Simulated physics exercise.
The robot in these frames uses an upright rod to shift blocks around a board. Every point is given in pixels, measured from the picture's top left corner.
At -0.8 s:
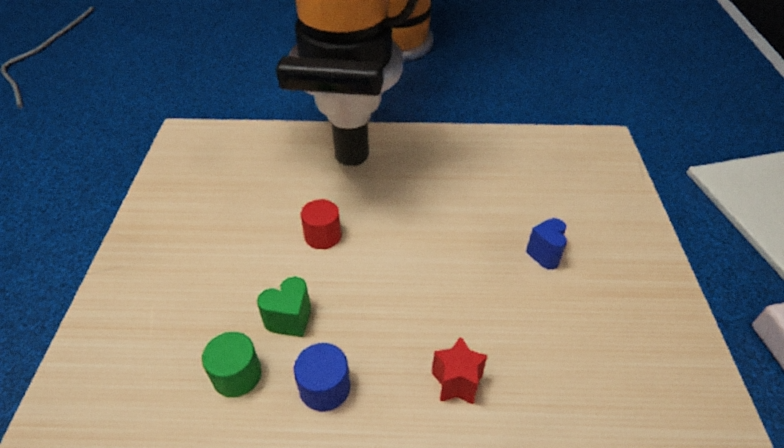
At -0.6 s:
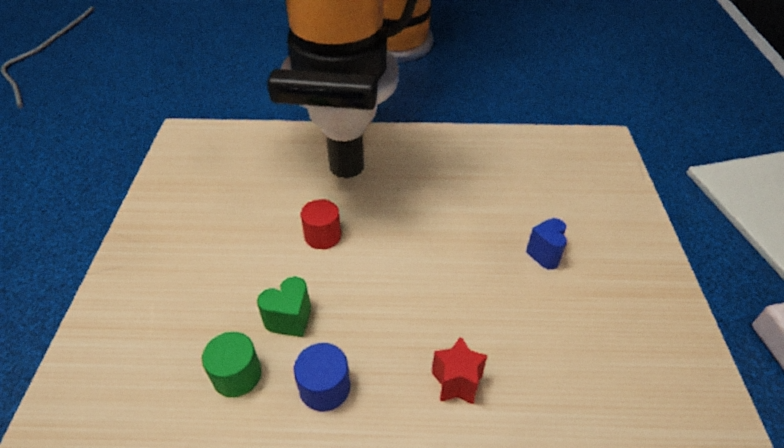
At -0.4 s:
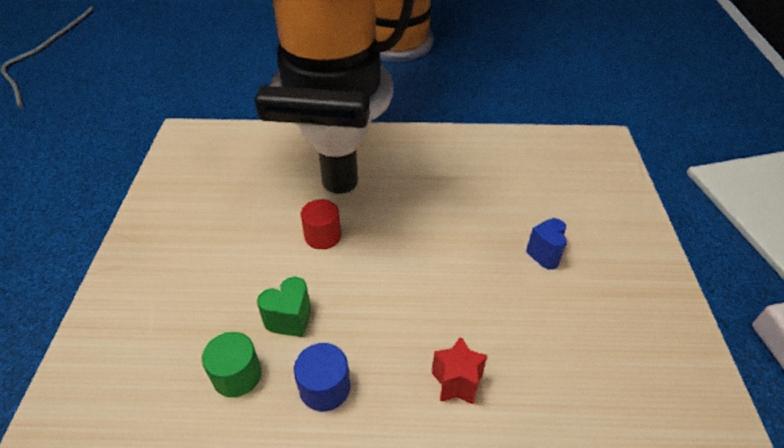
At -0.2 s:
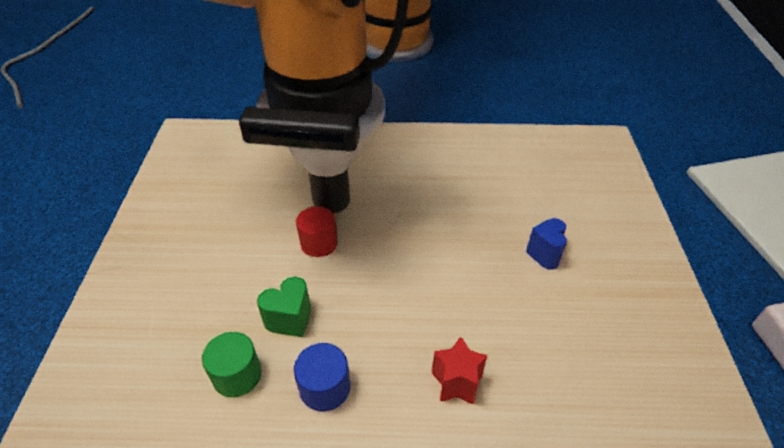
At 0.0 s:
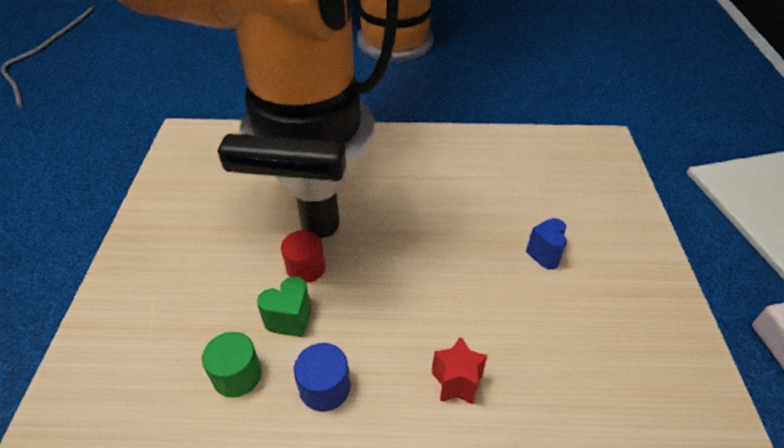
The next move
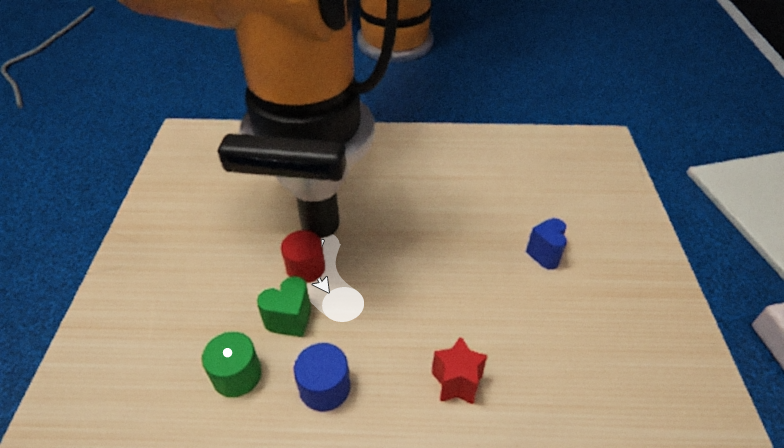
On a wooden board, a robot arm lowers its black rod toward the red cylinder, then pushes it toward the green heart.
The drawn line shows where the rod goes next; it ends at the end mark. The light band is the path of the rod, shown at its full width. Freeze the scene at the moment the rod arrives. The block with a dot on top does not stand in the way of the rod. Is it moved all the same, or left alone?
That one moves away.
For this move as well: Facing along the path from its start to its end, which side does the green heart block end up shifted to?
Goes right.
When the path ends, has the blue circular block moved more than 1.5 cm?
No, I don't think so.
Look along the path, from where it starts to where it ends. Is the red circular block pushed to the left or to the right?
Right-hand side.
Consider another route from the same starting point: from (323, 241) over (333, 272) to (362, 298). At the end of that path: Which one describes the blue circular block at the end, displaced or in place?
By then it is still where it was.
The line goes from (323, 241) by way of (316, 263) and (323, 286) to (343, 304); the dot is on the green circular block.
On the path given first. Halfway along, rod at (315, 258); green heart block at (273, 319); red circular block at (287, 279).
At the end, rod at (341, 288); green circular block at (217, 365); green heart block at (264, 333); red circular block at (293, 294); blue circular block unmoved.
